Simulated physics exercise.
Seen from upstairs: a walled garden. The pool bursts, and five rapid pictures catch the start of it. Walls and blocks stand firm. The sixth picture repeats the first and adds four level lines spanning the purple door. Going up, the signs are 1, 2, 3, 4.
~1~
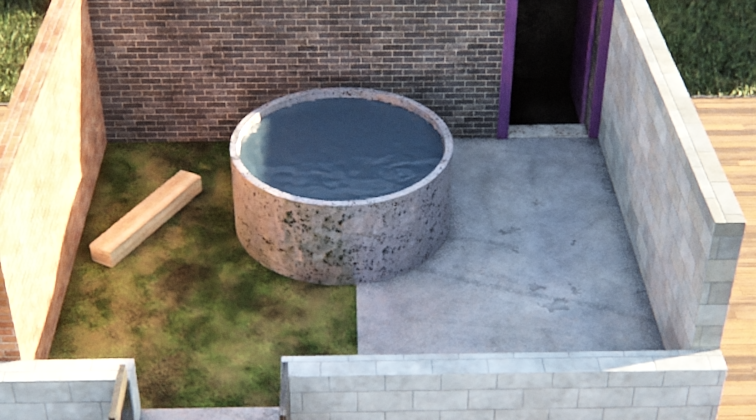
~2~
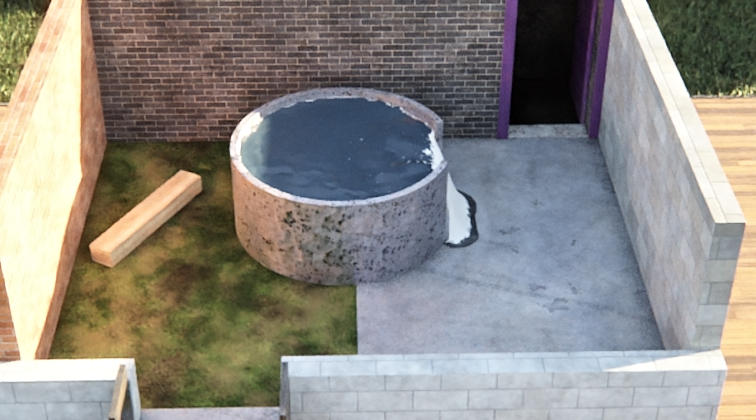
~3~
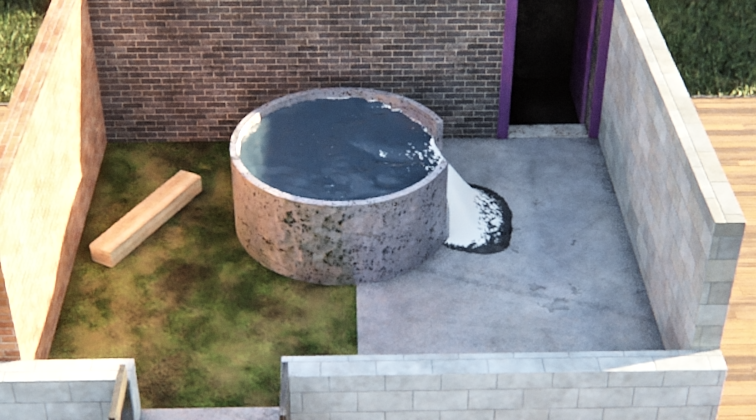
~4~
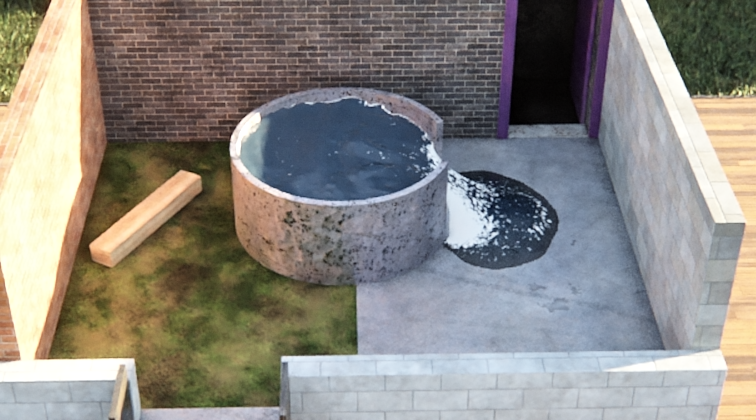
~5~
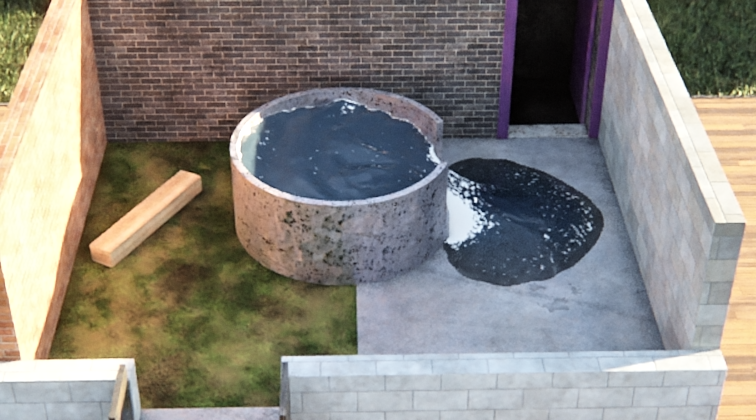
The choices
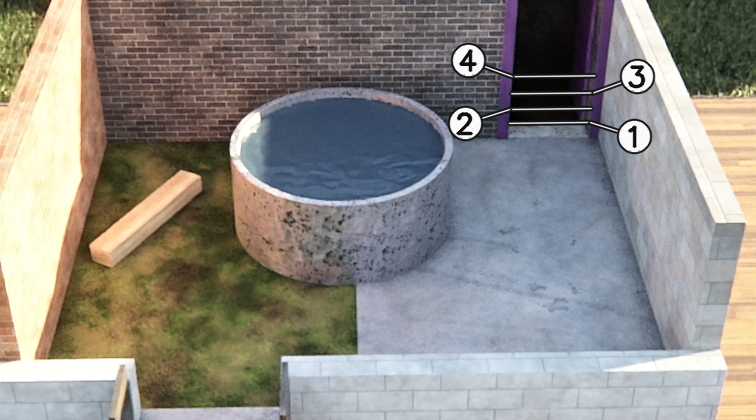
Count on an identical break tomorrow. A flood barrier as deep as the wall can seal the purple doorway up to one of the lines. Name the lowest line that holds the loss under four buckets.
The answer is height 2.
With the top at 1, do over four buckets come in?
Yes, it does.
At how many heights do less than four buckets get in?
Three of the four.
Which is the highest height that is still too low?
1.
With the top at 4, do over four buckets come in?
No, not at all.
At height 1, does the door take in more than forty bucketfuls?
No, less.
On the marked copy, 1 at (549, 122); 2 at (550, 109); 3 at (552, 93); 4 at (553, 76); from the bottom up 1, 2, 3, 4.
If 1 is chosen, about 13 bucketfuls get in.
If 2 is chosen, a bucket or two gets in.
If 3 is chosen, nothing gets over.
If 4 is chosen, nothing gets over.
